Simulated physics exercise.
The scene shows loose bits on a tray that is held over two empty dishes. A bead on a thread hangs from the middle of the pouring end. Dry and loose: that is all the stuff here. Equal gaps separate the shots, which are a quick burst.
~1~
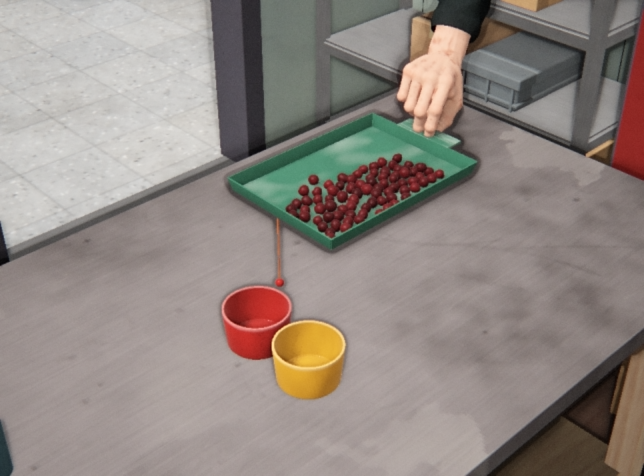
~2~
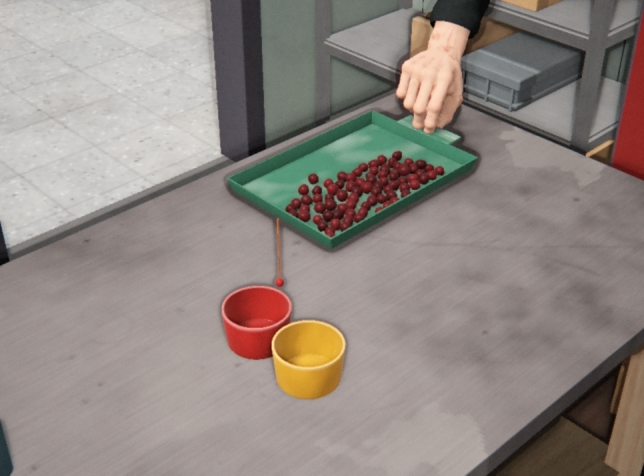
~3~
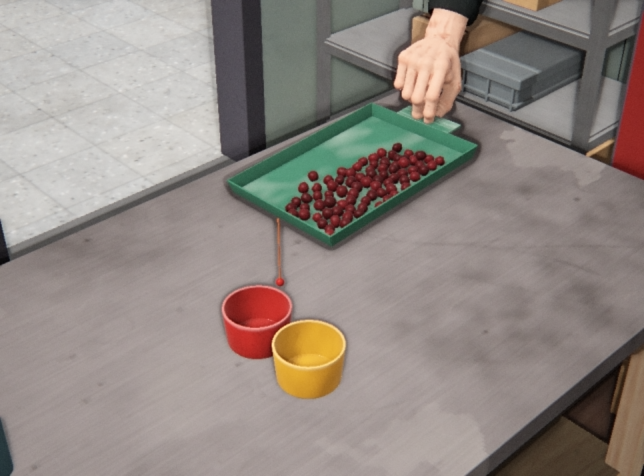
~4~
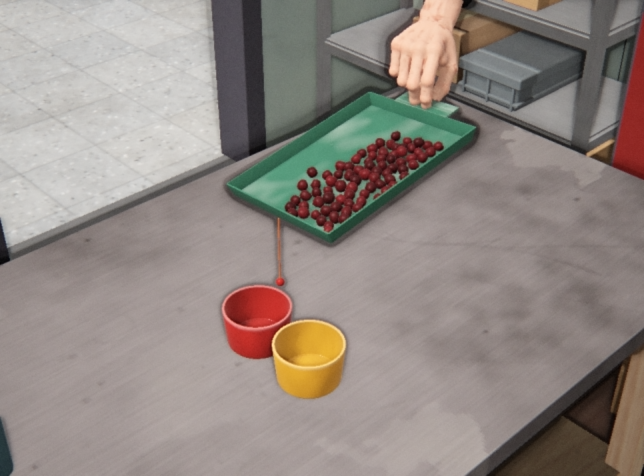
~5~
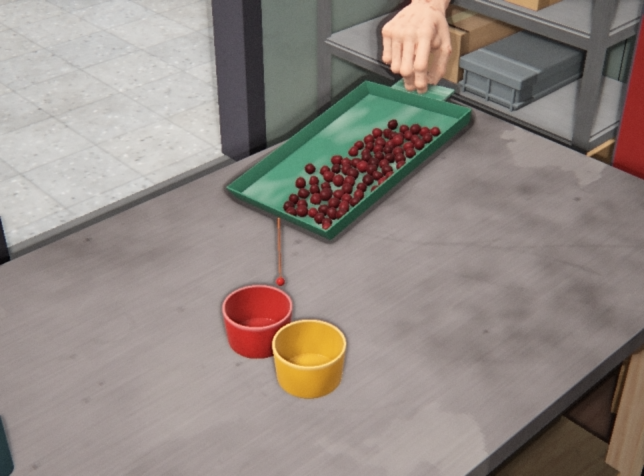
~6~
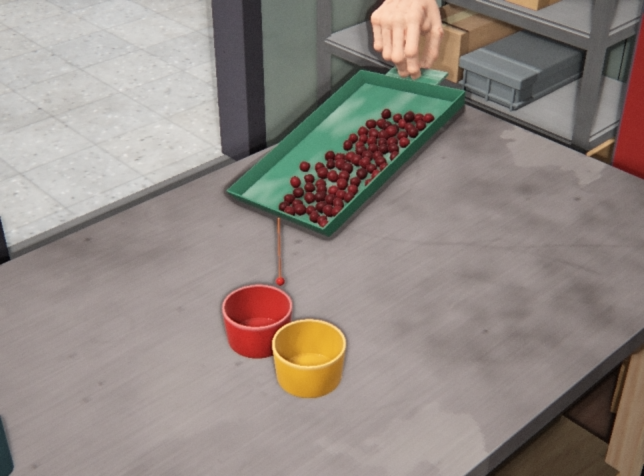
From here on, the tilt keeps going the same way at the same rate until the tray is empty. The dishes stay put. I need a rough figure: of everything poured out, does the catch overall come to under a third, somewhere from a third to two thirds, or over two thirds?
The result will be a low catch, beneath a third of the load.
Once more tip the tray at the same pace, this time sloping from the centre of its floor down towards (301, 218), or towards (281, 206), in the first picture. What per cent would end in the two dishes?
First case around 70 per cent, second case 40 per cent.
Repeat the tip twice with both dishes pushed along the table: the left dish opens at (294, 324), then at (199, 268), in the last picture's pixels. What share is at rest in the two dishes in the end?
0% for the first placement, 50% for the second.
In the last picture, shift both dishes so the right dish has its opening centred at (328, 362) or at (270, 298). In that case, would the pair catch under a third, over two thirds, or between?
In order of the places: Less than a third, then beyond two thirds.
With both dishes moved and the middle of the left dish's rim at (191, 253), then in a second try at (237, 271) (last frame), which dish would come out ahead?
Run 1: The one on the right side. Run 2: The one on the left side.
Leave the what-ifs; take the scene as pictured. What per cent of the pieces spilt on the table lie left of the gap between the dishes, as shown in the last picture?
Left fraction: Around 90 per cent.
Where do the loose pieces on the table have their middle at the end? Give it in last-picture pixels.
Approximately (215, 294).
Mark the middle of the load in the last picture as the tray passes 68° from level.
(265, 182).
Shortly afterwards, tray tipped steeply; all but a few on the tray; only a few in the air.
Next, tray tipped past a quarter turn; near a third on the tray; only a few in the left dish; near a third outside both; near a quarter in the air.
Some moments later, tray tipped past a quarter turn; a little in the left dish; all but a few outside both.
In the end, tray tipped past a quarter turn; none at all in the right dish; a little in the left dish; all but a few outside both.
